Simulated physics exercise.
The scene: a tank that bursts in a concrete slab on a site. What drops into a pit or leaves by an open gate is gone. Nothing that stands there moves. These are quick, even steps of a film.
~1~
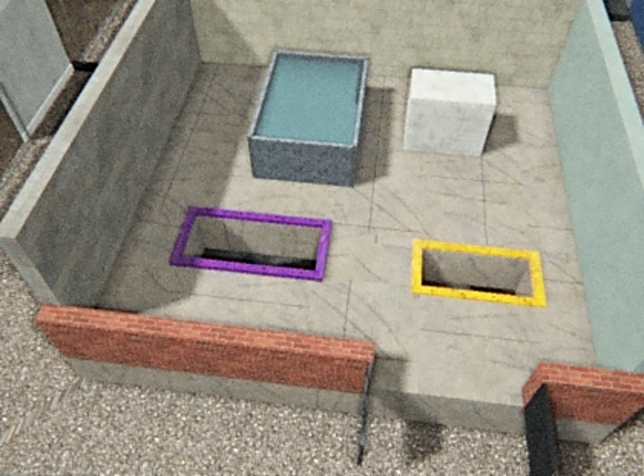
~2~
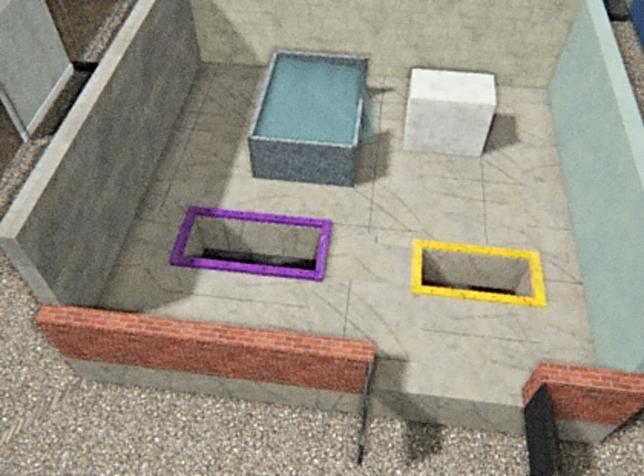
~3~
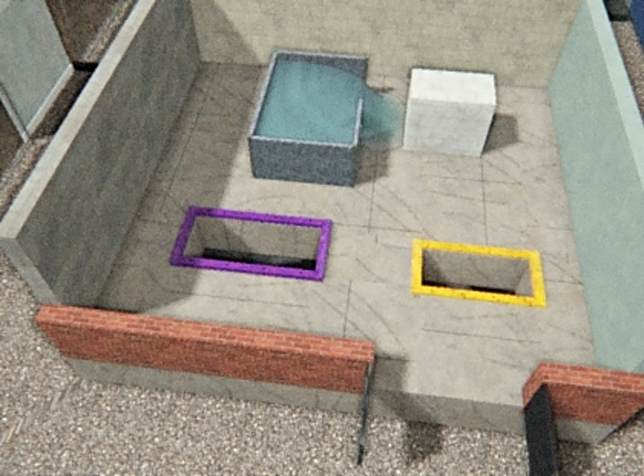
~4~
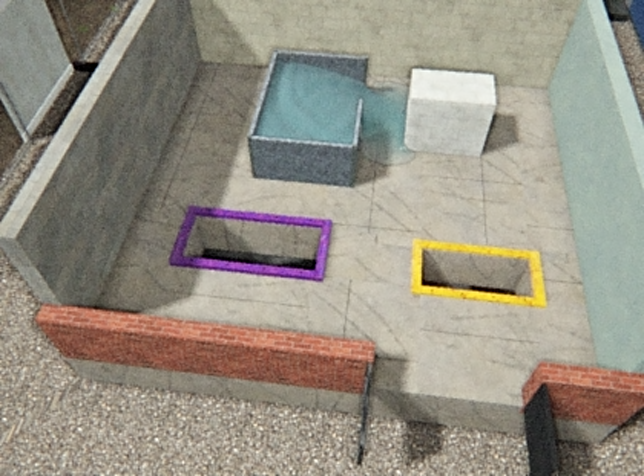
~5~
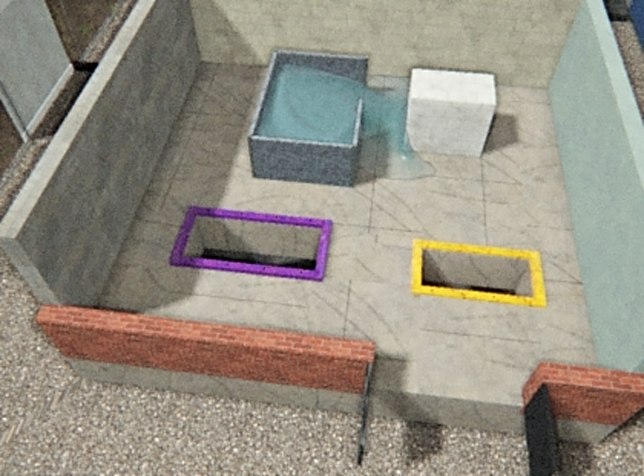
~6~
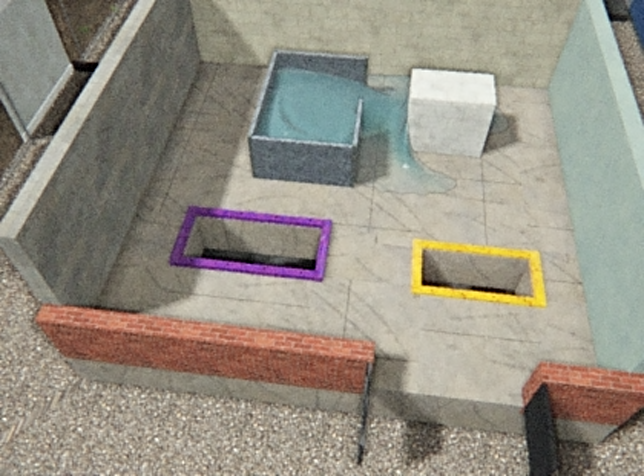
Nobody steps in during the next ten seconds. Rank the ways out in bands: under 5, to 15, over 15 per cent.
One by one: The gate takes between 5 and 15 %; the purple pit takes not even 5 %; the yellow pit takes above 15 %.
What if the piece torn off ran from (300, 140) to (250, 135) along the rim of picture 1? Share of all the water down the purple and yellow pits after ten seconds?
Parts in a hundred: Purple 60, yellow 0.
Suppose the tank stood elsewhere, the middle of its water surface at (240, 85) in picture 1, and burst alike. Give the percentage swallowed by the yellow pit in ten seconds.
Per cent: Yellow 25.
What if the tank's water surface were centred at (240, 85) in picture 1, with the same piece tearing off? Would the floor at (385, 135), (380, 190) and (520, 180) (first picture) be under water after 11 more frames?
One after the other: Under water, awash, clear.
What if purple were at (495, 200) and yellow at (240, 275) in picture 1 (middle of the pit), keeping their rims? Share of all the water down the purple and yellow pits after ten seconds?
In per cent: Purple 25, yellow 0.
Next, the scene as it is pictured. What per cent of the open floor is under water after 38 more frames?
About 75 per cent.
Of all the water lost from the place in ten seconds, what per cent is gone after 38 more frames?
Near 65 in a hundred.
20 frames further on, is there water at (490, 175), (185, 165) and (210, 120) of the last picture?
One after the other: Wet, dry, clear.
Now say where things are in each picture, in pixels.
The first picture shows the tank at (312, 99) is whole and still.
In the second picture, water pours out at (360, 104) and has run to (368, 97).
In the third picture, water pours out at (360, 107) and has run to (400, 141).
In the fourth picture, water pours out at (360, 108) and has run to a hidden place.
In the fifth picture, water pours out at (360, 108) and has run to a hidden place.
In the sixth picture, the front is at (502, 119), out from the gap at (360, 108).
A moment on, water covers 25 % of the floor; the gate 0 %, the purple pit 0 %, the yellow pit 0 %.
Next, water covers 35 % of the floor; the gate 0 %, the purple pit 0 %, the yellow pit 1 %.
Then, water covers 60 % of the floor; the gate 1 %, the purple pit 0 %, the yellow pit 5 %.
Later, water covers 75 % of the floor; the gate 6 %, the purple pit 0 %, the yellow pit 16 %.
In the end, water covers 90 % of the floor; the gate 10 %, the purple pit 0 %, the yellow pit 22 %.
